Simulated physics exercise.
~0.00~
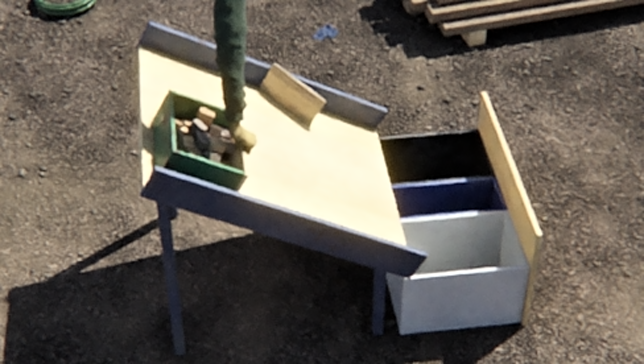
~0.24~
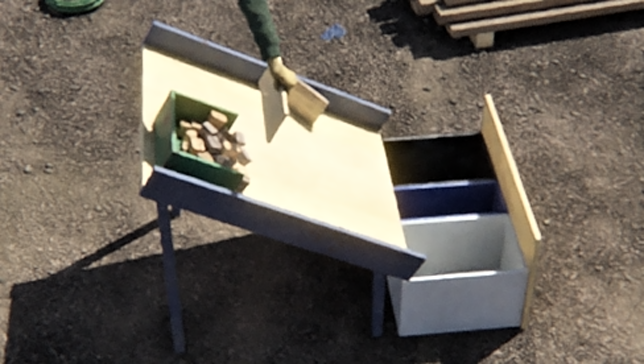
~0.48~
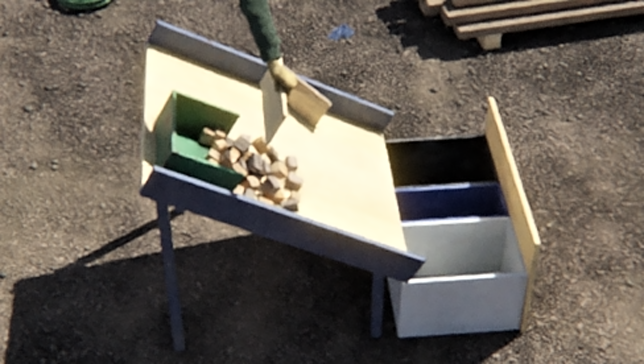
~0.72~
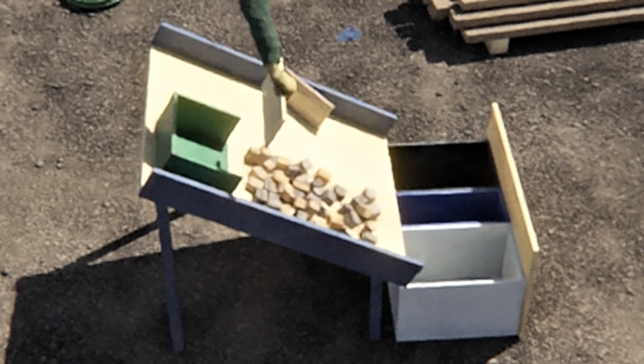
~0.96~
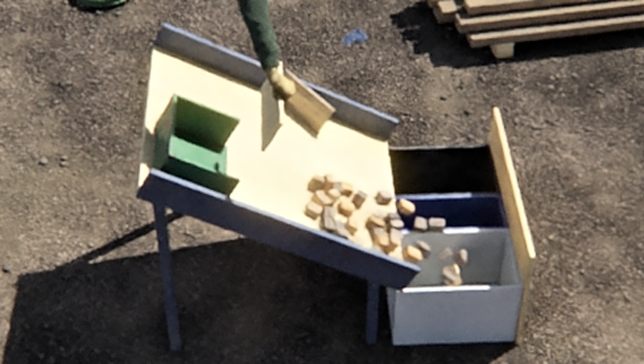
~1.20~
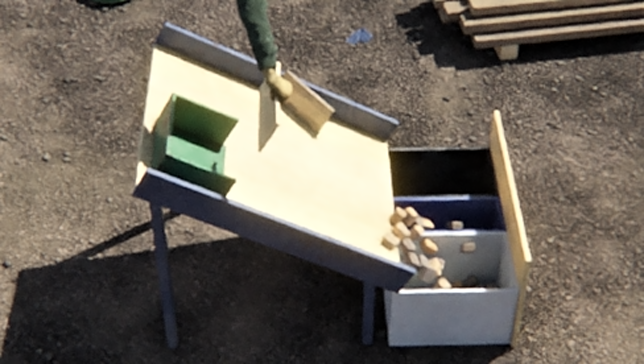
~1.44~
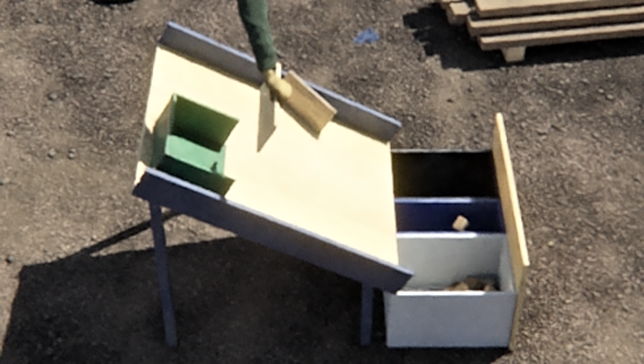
Small wooden blocks spilled from a green pen after a green-sleeved arm lifted its gate, slid down the tilted table past an angled board, and tumbled off the end, mostly into the white bin, with some landing in the blue tub.
